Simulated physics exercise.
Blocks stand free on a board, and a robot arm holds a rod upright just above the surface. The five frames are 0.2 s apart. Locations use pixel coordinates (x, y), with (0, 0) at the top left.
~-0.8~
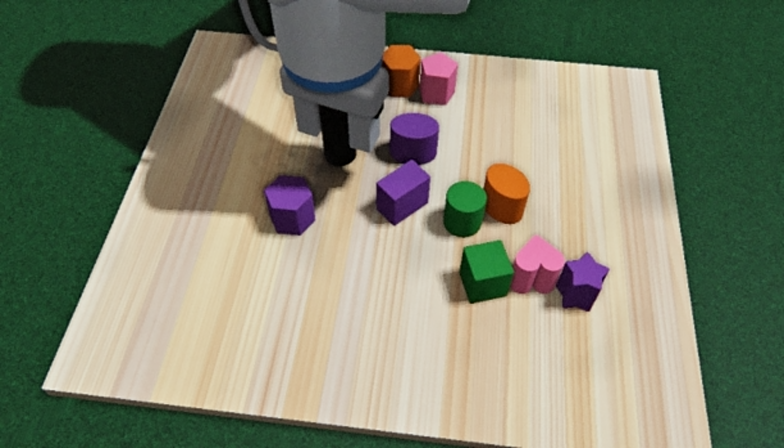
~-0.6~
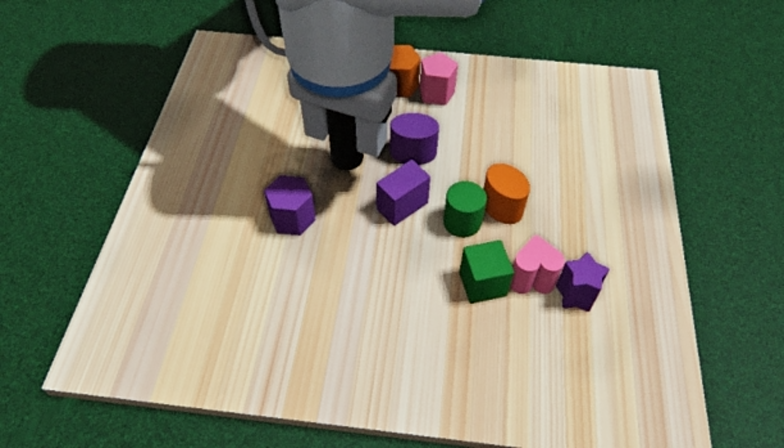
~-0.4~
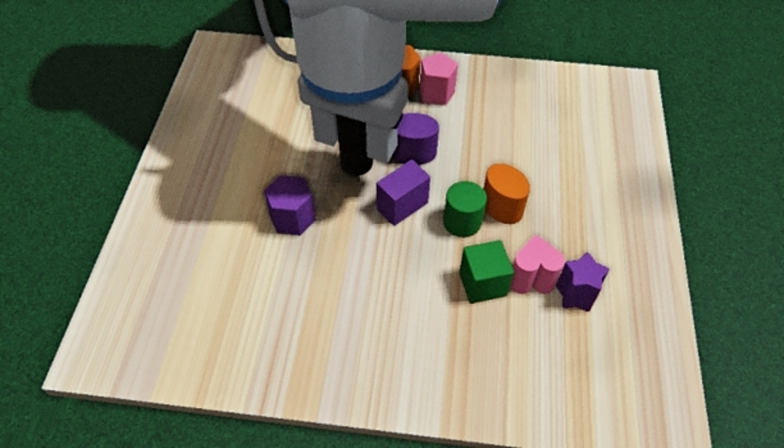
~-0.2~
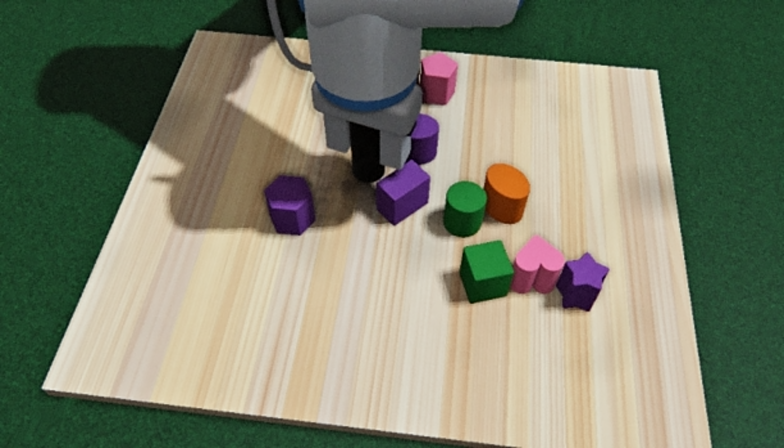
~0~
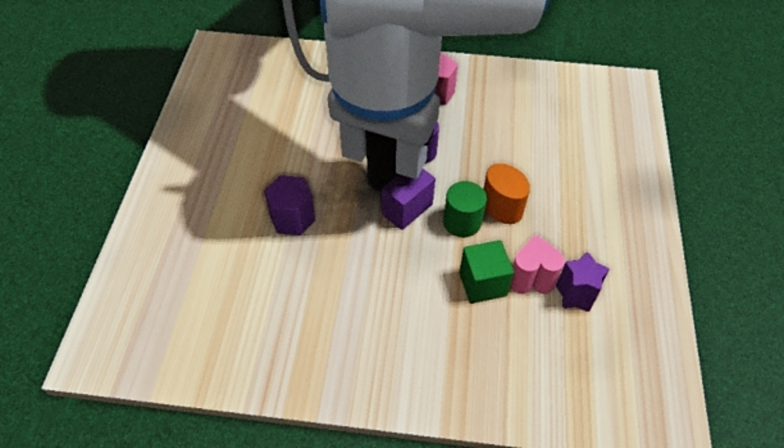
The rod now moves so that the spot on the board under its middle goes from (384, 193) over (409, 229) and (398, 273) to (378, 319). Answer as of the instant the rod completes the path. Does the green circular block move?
I believe so.
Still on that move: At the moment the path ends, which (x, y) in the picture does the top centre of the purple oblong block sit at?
I expect it at (445, 206).
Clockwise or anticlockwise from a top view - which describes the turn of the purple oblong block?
Short answer: Counterclockwise.
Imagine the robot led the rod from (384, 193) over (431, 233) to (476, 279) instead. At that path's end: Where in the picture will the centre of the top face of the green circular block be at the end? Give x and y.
By then it is at (528, 212).
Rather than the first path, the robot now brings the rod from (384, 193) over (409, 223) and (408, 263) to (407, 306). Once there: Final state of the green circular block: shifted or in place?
My prediction: It moves.
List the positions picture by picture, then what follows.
The first frame shows rod's lower end at (340, 154); purple oblong block at (404, 179); purple oval at (415, 125); green circular block at (467, 196).
The second frame shows rod at (347, 158); blocks still.
The third frame shows rod at (357, 164); blocks still.
The fourth frame shows rod at (369, 171); blocks still.
The fifth frame shows rod at (384, 179); purple oblong block at (409, 183); purple oval hidden; green circular block at (467, 196).
On the path given first. One third of the way, rod at (410, 216); purple oblong block at (445, 206), turned 50° anticlockwise; green circular block at (479, 198).
Two thirds of the way, rod at (398, 261); purple oblong block at (445, 206), turned 55° anticlockwise; green circular block at (479, 198).
At the end, rod at (378, 307); purple oblong block at (445, 206), turned 55° anticlockwise; purple oval still; green circular block at (479, 198).
